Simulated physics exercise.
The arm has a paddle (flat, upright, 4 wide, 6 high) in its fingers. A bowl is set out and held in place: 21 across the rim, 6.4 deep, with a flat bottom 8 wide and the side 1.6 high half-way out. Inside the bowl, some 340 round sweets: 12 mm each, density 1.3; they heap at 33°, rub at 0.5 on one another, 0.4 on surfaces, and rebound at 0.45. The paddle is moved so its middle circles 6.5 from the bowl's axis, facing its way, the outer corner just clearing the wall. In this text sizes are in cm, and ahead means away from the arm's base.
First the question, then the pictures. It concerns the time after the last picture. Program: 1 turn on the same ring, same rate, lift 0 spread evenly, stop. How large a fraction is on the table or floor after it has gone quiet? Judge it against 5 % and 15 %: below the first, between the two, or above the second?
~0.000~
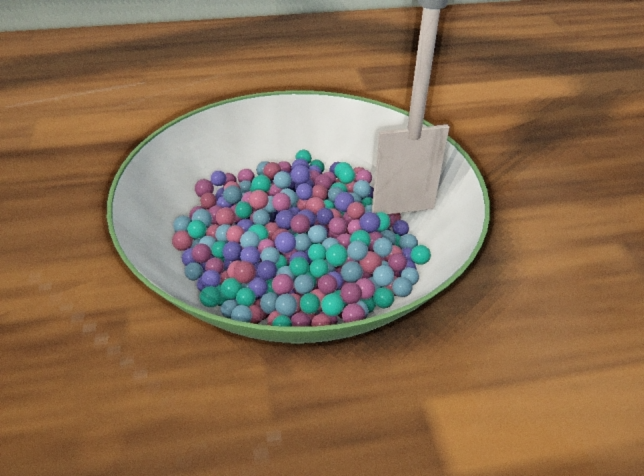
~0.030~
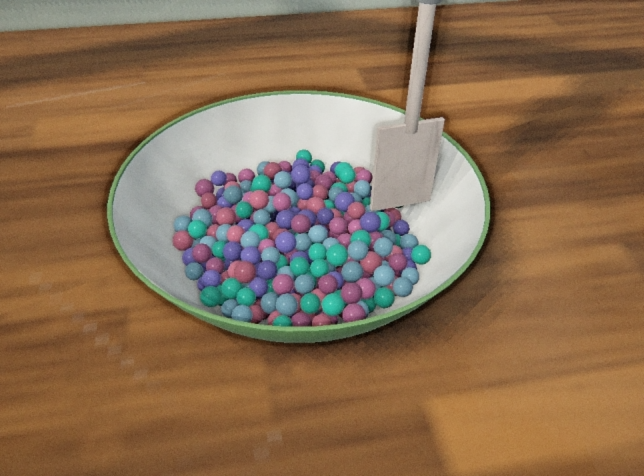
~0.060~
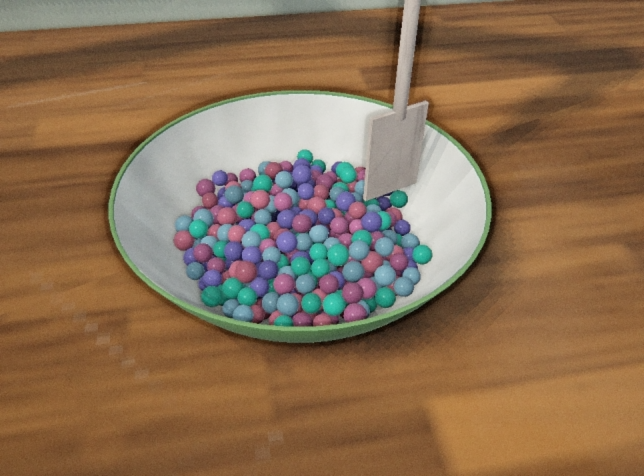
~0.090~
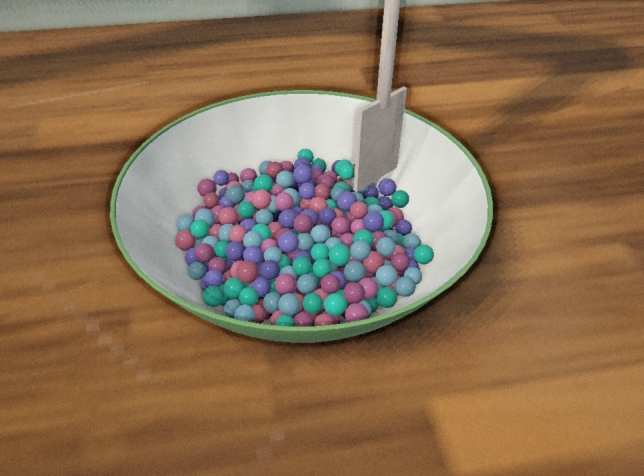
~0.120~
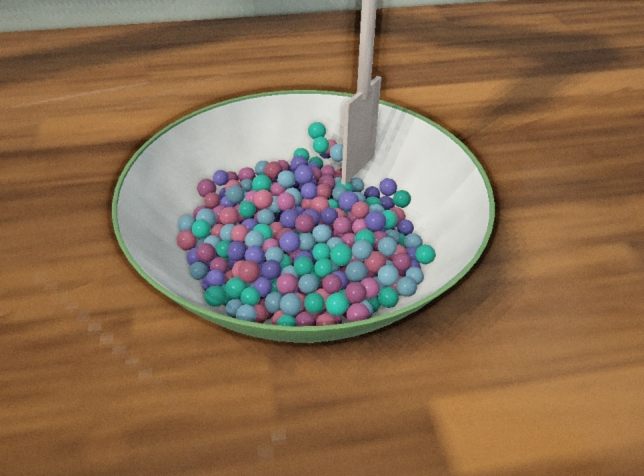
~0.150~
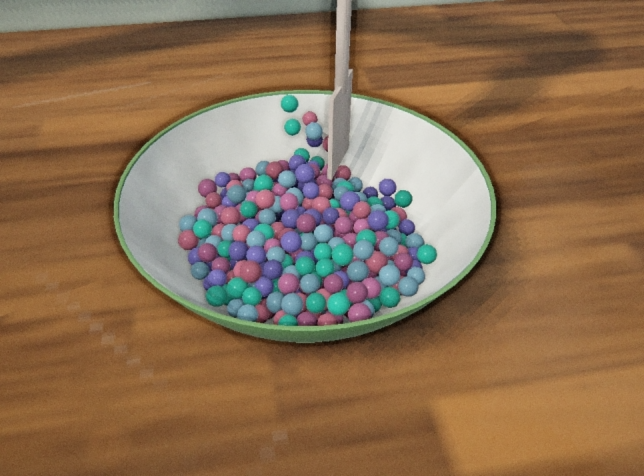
Below 5 %.
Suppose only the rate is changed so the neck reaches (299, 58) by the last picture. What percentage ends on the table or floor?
About 5 %.
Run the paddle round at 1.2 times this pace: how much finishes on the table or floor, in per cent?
Some 5 in a hundred.
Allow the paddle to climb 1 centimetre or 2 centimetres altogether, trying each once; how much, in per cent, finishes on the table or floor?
Close to 0 percent and close to 0 percent.
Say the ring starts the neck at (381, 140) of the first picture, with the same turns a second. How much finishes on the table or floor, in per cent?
It comes to around 5 percent.
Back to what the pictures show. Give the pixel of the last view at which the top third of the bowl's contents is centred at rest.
The centre is near pixel (333, 194).
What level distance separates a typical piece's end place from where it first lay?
About 1 cm.
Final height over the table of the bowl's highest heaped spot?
About 5.5 centimetres.
By 0.40 s, 177° round, highest piece 7 above the table; 343 in the bowl.
By 0.65 s, 293° round, highest piece 8 above the table; 341 in the bowl, 1 on the table or floor, 1 in flight or on the tool.
By 0.97 s, 0° round, highest piece 6 above the table; 337 in the bowl, 6 on the table or floor.
By 1.67 s, 0° round, highest piece 6 above the table; 337 in the bowl, 6 on the table or floor.
Final count, 337 in the bowl, 6 on the table or floor. That is 2 % on the table or floor.
